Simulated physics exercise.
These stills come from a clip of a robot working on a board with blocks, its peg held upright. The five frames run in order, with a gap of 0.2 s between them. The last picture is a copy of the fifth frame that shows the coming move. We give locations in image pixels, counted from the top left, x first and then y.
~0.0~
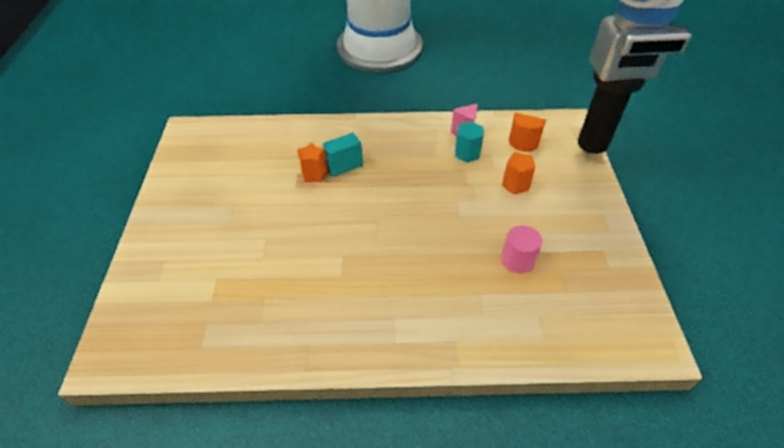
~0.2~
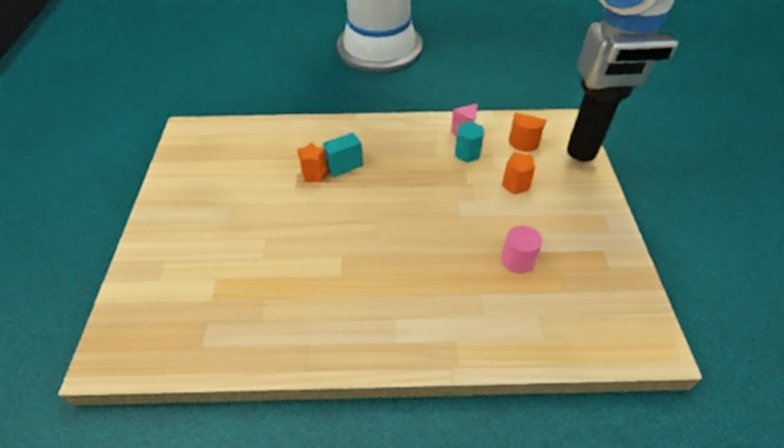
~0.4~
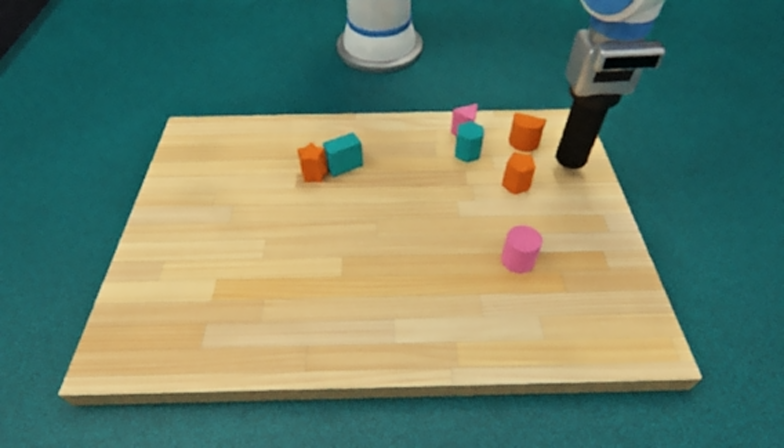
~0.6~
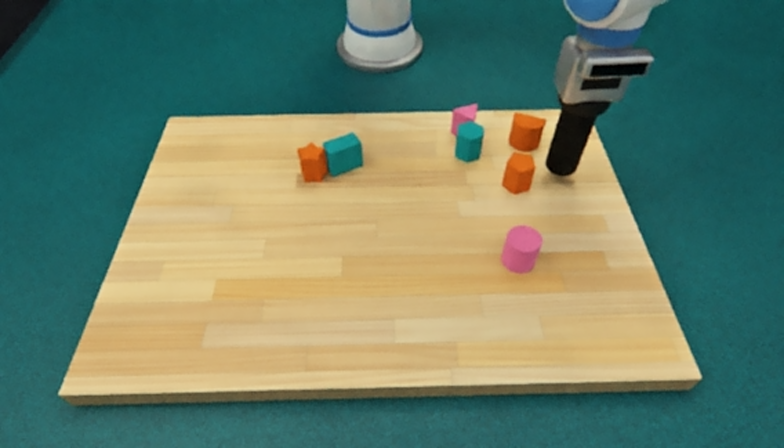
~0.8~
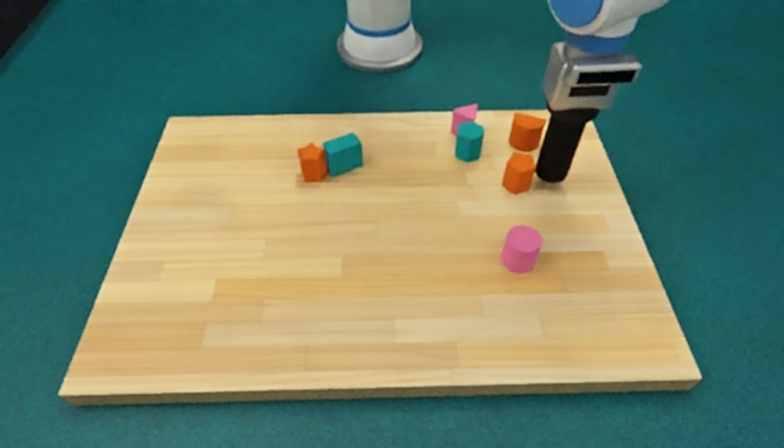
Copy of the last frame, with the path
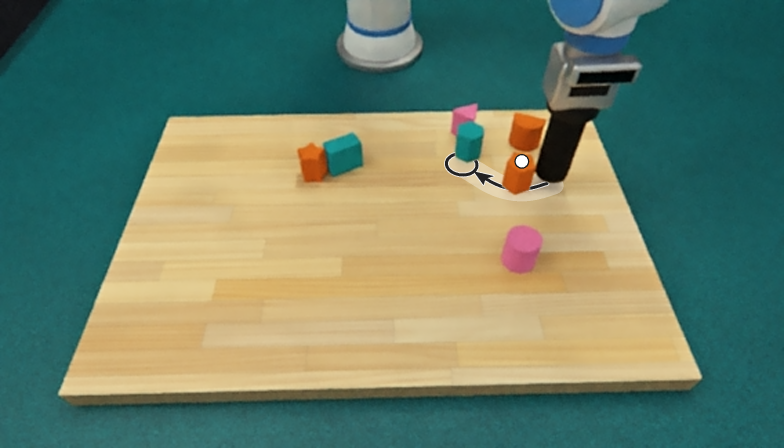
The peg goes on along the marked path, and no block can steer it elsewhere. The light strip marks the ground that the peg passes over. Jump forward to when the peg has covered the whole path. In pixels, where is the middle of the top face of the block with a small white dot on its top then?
Its top middle: (449, 157).
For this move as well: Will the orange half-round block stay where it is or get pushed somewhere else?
The orange half-round block is left alone.
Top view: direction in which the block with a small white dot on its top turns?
The block turns counter-clockwise.
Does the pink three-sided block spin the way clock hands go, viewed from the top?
No, that is not what happens.
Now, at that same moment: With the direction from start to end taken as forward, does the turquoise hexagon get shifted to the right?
My answer is yes.
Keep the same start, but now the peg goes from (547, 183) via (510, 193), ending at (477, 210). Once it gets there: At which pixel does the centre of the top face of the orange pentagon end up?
Just about (466, 166).
The line goes from (547, 183) through (517, 189) and (487, 179) to (462, 164); the dot is on the orange pentagon.
On the path given first. One third of the way, peg (520, 179); orange pentagon (493, 163), turned 20° clockwise.
Two thirds of the way, peg (489, 169); orange pentagon (462, 159), turned 15° anticlockwise.
At the end, peg (463, 154); pink three-sided block (470, 109), turned 20° anticlockwise; turquoise hexagon (465, 122), turned 35° clockwise; orange pentagon (449, 157), turned 40° anticlockwise; orange half-round block unmoved.
